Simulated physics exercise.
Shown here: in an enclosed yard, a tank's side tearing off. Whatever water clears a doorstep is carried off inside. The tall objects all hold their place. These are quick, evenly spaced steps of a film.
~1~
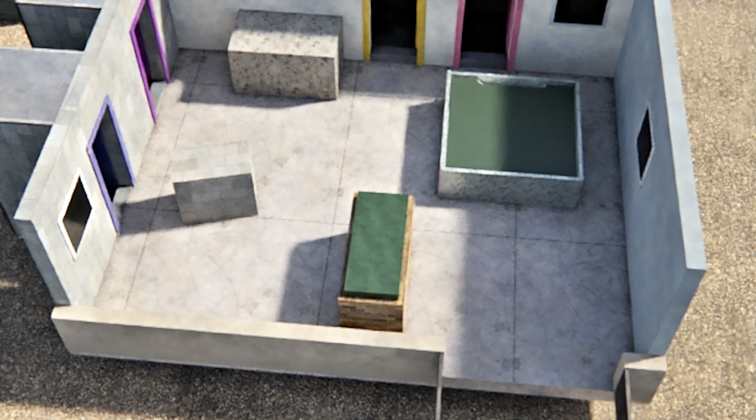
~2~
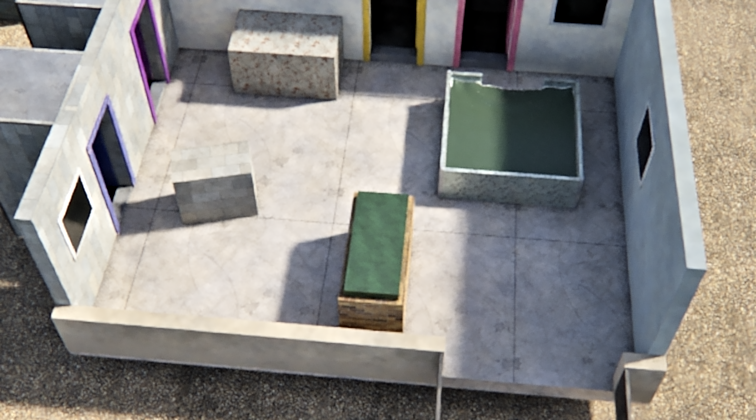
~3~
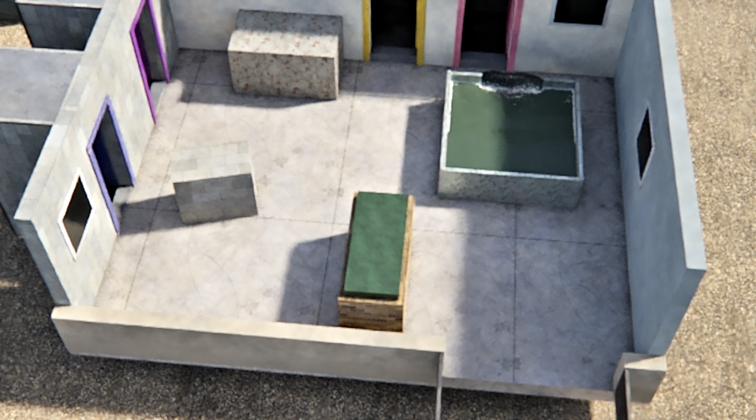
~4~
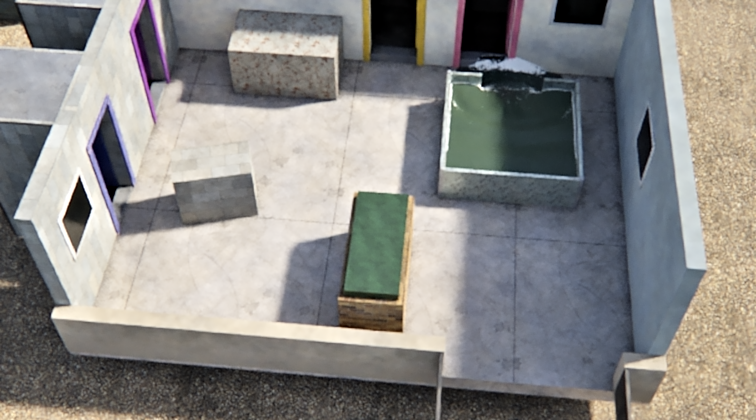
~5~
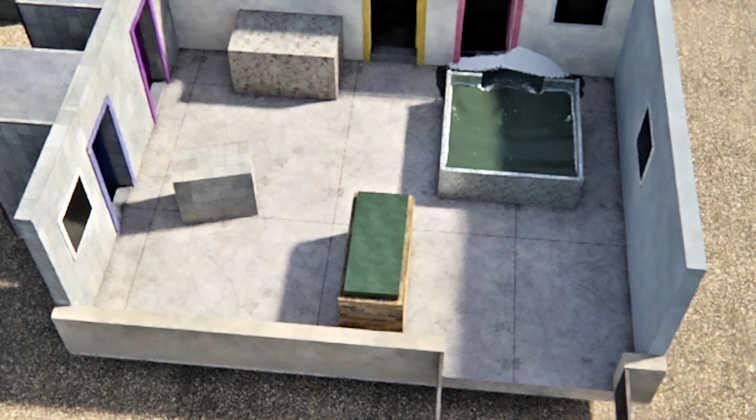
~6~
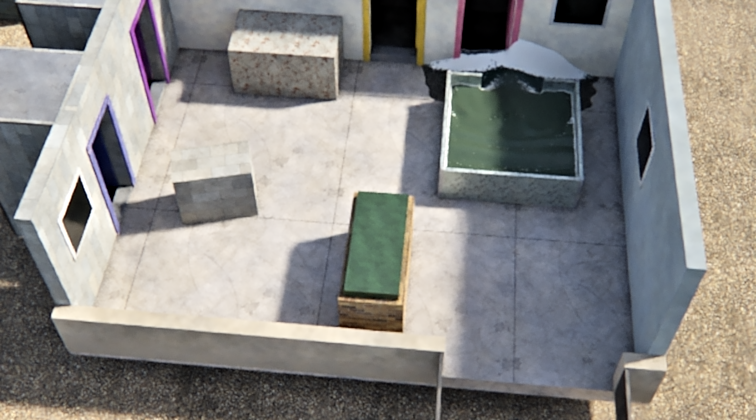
Dark green water lies in a pale grey tank at the right of a walled, paved yard, seen from high above by a still camera. A green-topped block stands near the centre front, two grey blocks sit to the left, and purple, blue, yellow and pink trim edges the doorways. The tank's far side breaks open, and water pours out through the gap, spreading across the paving behind it.
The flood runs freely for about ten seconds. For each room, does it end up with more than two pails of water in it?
As I see it, the blue door is going to stay inside the allowance. The pink door is going to overshoot the allowance. The yellow door is going to stay inside the allowance. The purple door is going to stay inside the allowance.
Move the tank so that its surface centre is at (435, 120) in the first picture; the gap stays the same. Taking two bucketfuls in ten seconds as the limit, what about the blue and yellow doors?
Checking each door, the blue door remains below and the yellow door crosses the line.
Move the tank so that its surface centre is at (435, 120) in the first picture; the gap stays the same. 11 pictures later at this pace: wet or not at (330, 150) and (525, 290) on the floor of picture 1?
In order: Reached by the flood and not reached.
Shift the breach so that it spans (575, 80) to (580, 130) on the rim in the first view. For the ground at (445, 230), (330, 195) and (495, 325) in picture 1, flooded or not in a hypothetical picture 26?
The first spot is spared, the second spared and the third soaked.
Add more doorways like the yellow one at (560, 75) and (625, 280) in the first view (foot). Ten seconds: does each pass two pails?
In turn: Is over, stays under.
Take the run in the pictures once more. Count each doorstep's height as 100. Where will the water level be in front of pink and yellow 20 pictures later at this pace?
About 140 %, then 30 %.
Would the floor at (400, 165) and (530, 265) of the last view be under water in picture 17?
Result, in the order given: Not wetted / not wetted.
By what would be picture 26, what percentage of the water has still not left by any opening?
My reading is around 90 percent.
A moment on, water covers 10 % of the floor; the blue door not reached, the pink door far over two buckets in, the yellow door wet at the sill, nothing in, the purple door not reached.
Next, water covers 20 % of the floor; the blue door not reached, the pink door far over two buckets in, the yellow door wet at the sill, nothing in, the purple door not reached.
Then, water covers 35 % of the floor; the blue door not reached, the pink door far over two buckets in, the yellow door wet at the sill, nothing in, the purple door not reached.
Later, water covers 65 % of the floor; the blue door wet at the sill, nothing in, the pink door far over two buckets in, the yellow door wet at the sill, nothing in, the purple door not reached.
In the end, water covers 90 % of the floor; the blue door wet at the sill, nothing in, the pink door far over two buckets in, the yellow door wet at the sill, nothing in, the purple door wet at the sill, nothing in.
